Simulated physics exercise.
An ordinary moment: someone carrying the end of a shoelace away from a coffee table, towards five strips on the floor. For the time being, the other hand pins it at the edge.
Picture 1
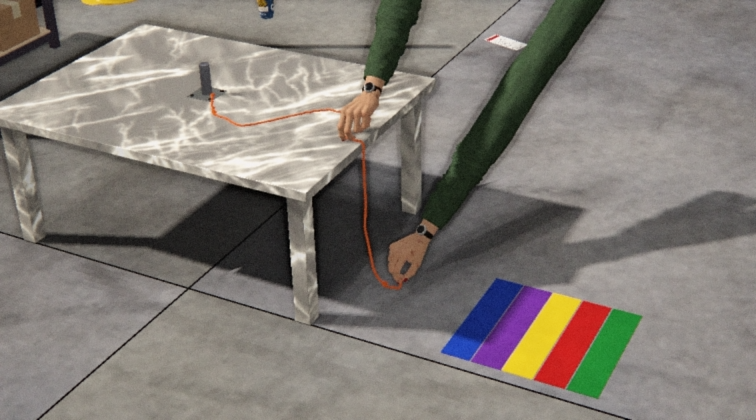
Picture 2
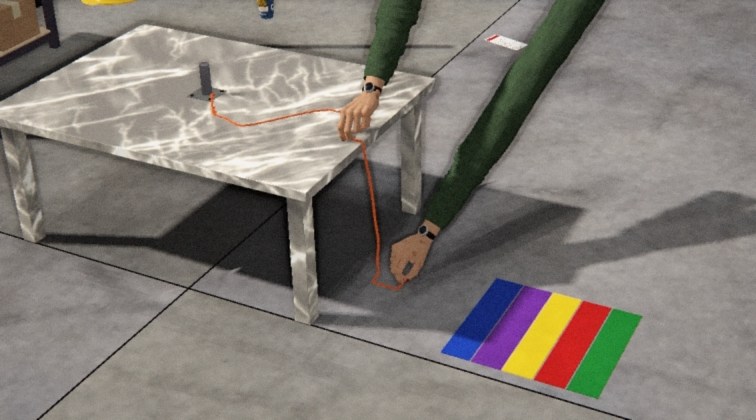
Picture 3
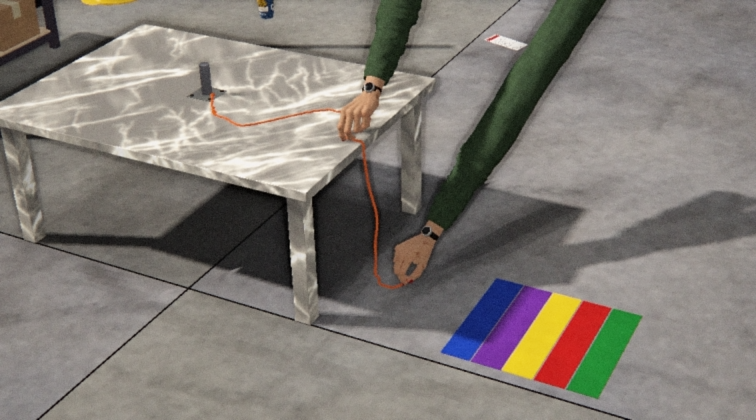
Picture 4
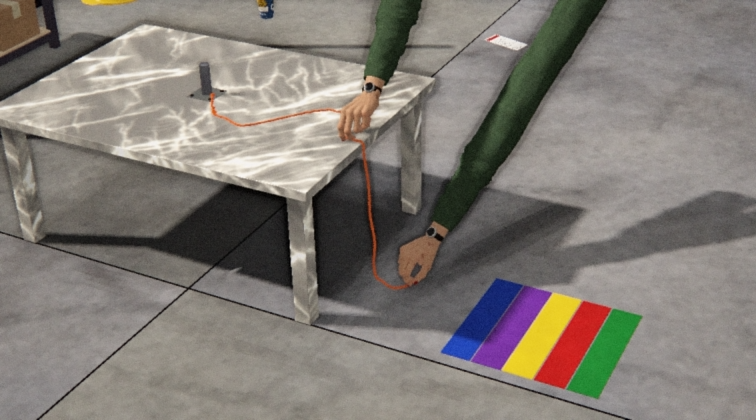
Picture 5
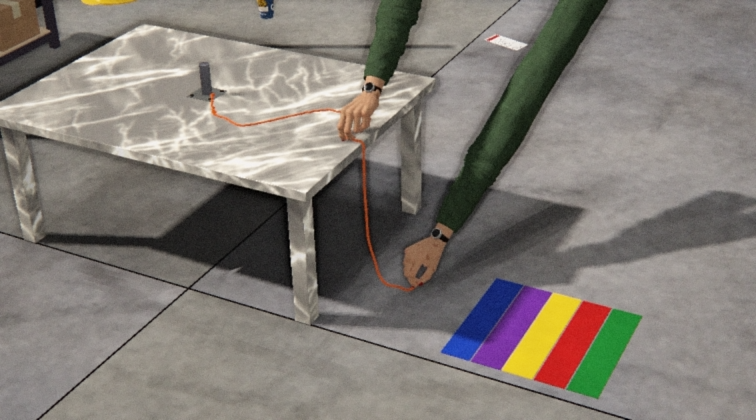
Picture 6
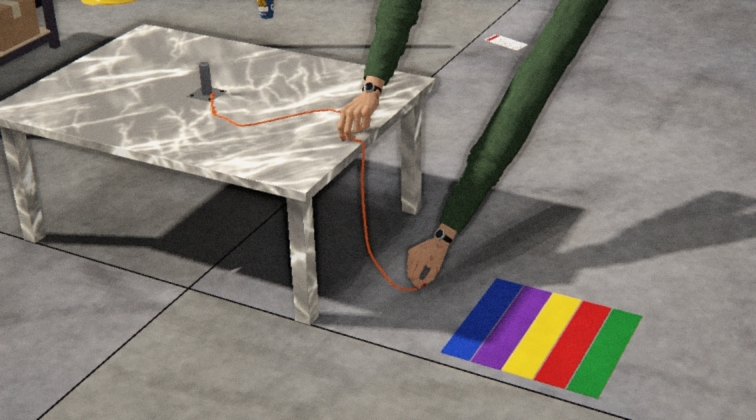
At a marble-patterned coffee table, one hand pins an orange shoelace while another inches its end rightward.
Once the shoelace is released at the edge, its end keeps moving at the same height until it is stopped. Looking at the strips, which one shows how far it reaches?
The green strip shows it.
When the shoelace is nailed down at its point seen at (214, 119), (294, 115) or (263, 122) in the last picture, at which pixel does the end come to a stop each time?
Try 1: (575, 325); try 2: (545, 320); try 3: (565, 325).
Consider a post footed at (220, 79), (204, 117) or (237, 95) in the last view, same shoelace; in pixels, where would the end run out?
Going by the last picture, roughly (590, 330), (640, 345) and (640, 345).
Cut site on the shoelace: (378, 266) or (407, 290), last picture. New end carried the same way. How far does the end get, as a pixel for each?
The first cut gives (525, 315) and the second gives (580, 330).
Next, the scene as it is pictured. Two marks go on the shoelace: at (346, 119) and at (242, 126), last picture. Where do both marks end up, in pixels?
About (391, 156), and the other about (289, 114).
A little later, end near (552, 320); over yellow.
Next, end near (586, 330); over red.
When it is tight, end near (607, 335); over green. The green one.
